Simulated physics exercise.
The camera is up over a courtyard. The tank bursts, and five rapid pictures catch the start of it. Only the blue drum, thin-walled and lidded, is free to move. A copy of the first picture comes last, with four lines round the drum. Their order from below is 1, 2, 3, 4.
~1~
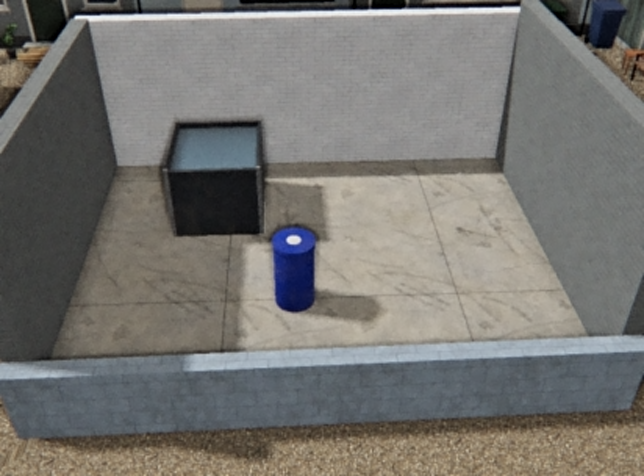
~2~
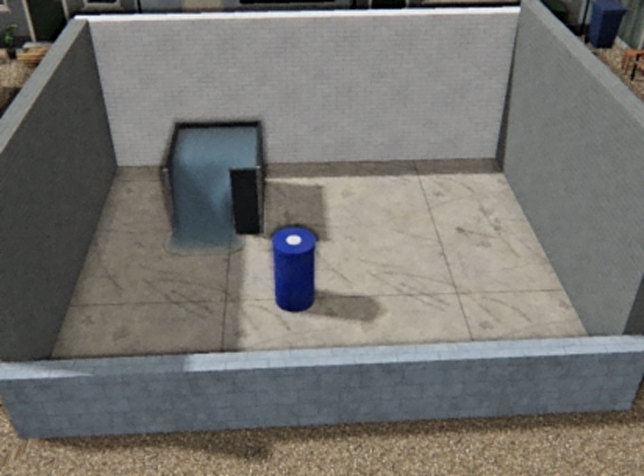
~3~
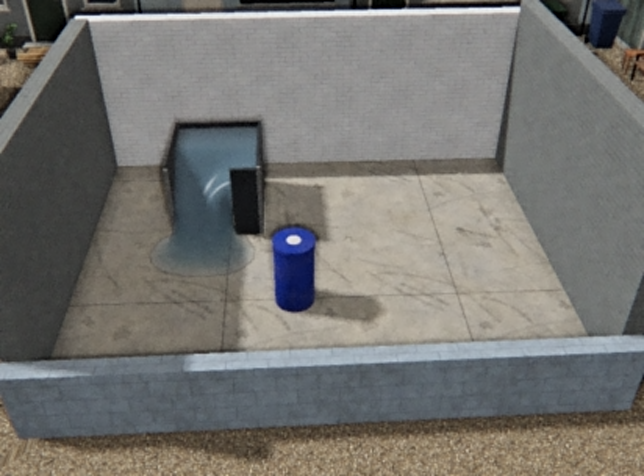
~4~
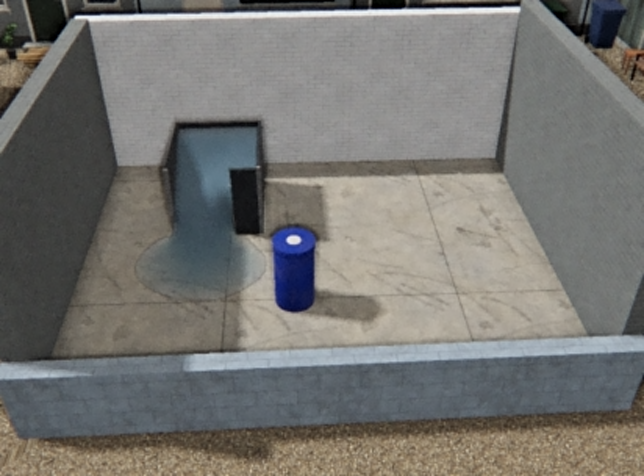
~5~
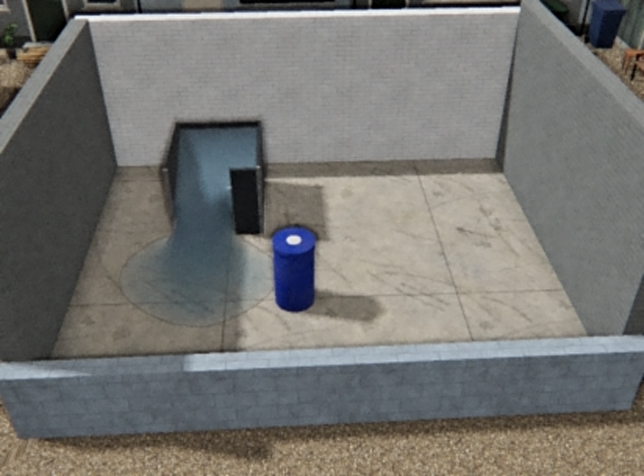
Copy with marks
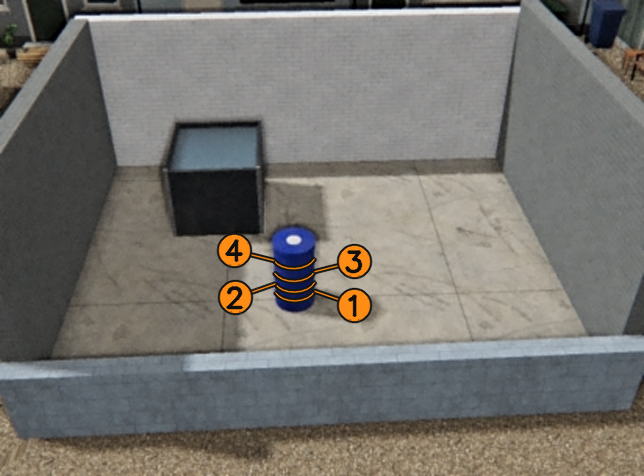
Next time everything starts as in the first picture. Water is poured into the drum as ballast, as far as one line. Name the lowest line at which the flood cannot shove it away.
The limit is 1.
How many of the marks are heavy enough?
All four.
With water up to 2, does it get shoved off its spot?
No, that is safe.
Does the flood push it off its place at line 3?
No, that is safe.
On the marked copy, 1 at (295, 300); 2 at (295, 292); 3 at (295, 281); 4 at (294, 268); from the bottom up 1, 2, 3, 4.
For line 1, it does not move.
For line 2, it does not move.
For line 3, it does not move.
For line 4, it does not move.
